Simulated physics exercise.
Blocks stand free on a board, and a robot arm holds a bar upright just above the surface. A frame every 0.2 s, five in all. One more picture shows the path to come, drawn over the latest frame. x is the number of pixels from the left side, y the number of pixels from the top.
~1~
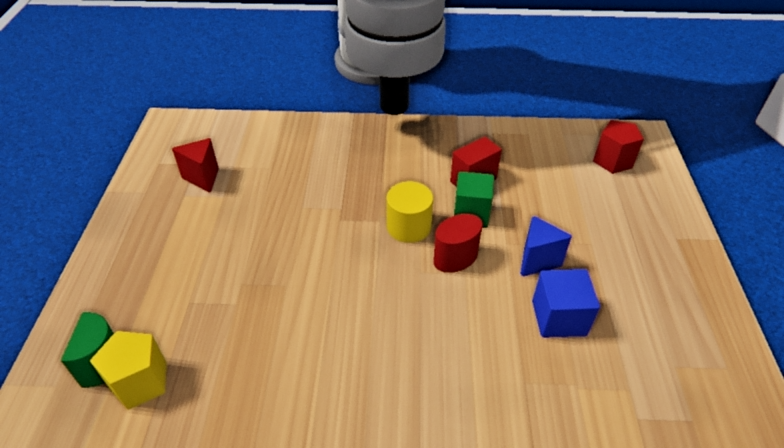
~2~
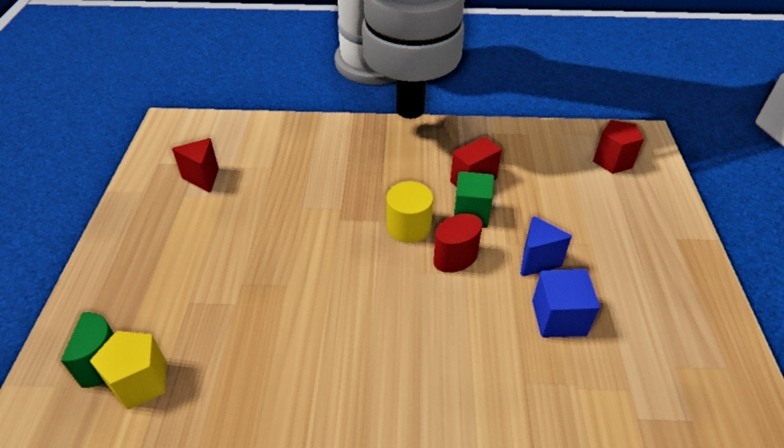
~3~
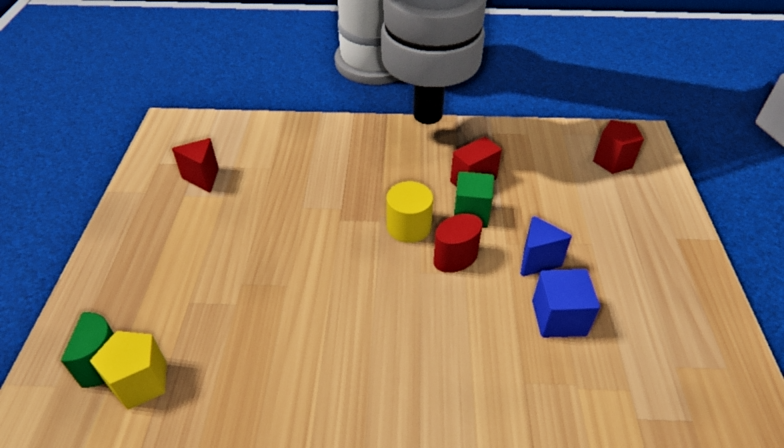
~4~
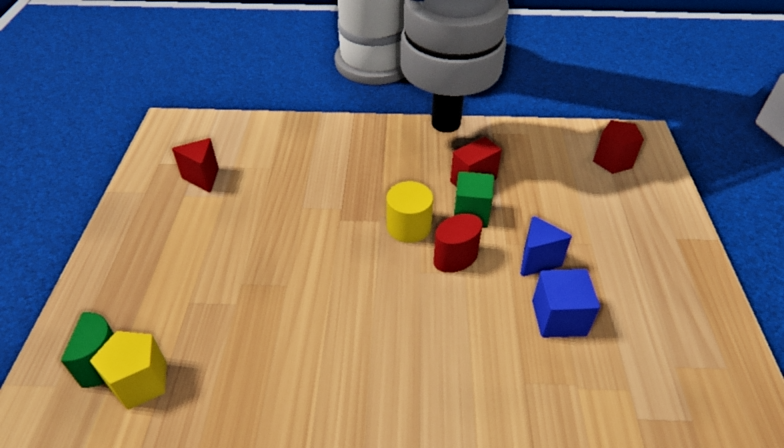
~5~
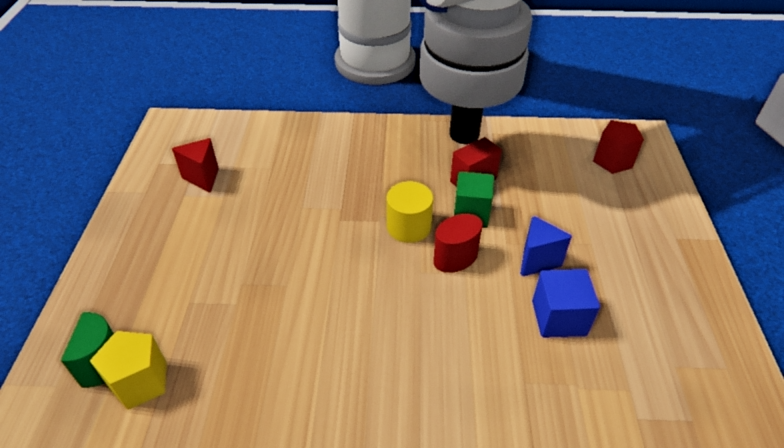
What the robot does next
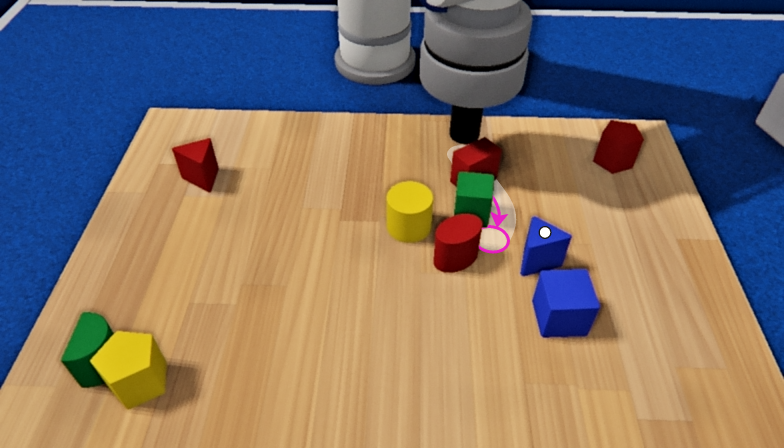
To begin with, a robot arm holds a dark bar upright near the far edge of a wooden board scattered with red, green, yellow and blue blocks. The arm moves the bar a short way right and slightly nearer, up beside a red block behind the green one, while the blocks stay still.
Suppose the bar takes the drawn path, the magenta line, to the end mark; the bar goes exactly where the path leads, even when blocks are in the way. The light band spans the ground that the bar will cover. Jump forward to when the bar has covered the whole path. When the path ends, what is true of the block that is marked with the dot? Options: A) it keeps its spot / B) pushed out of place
Letter A.
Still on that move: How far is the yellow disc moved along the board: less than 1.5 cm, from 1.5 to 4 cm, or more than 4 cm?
The distance will be below 1.5 cm.
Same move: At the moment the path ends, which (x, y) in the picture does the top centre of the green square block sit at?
Its top middle: (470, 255).
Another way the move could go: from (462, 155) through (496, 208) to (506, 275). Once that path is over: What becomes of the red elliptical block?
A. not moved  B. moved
B - moved.
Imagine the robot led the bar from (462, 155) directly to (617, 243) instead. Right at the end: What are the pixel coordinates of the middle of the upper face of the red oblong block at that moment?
Somewhere near (490, 163).
The line goes from (462, 155) over (480, 180) and (498, 208) to (491, 239); the dot is on the blue triangle.
What follows on the original path. One third of the way, bar (484, 162); green square block (474, 191); red oblong block (488, 171), turned 45° clockwise.
Two thirds of the way, bar (502, 190); red elliptical block (451, 242), turned 15° clockwise; green square block (475, 217), turned 25° clockwise; red oblong block (501, 202), turned 70° clockwise.
At the end, bar (495, 221); yellow disc unmoved; red elliptical block (430, 269), turned 70° clockwise; green square block (469, 253), turned 20° clockwise; red oblong block (495, 235), turned 65° clockwise; blue triangle unmoved.
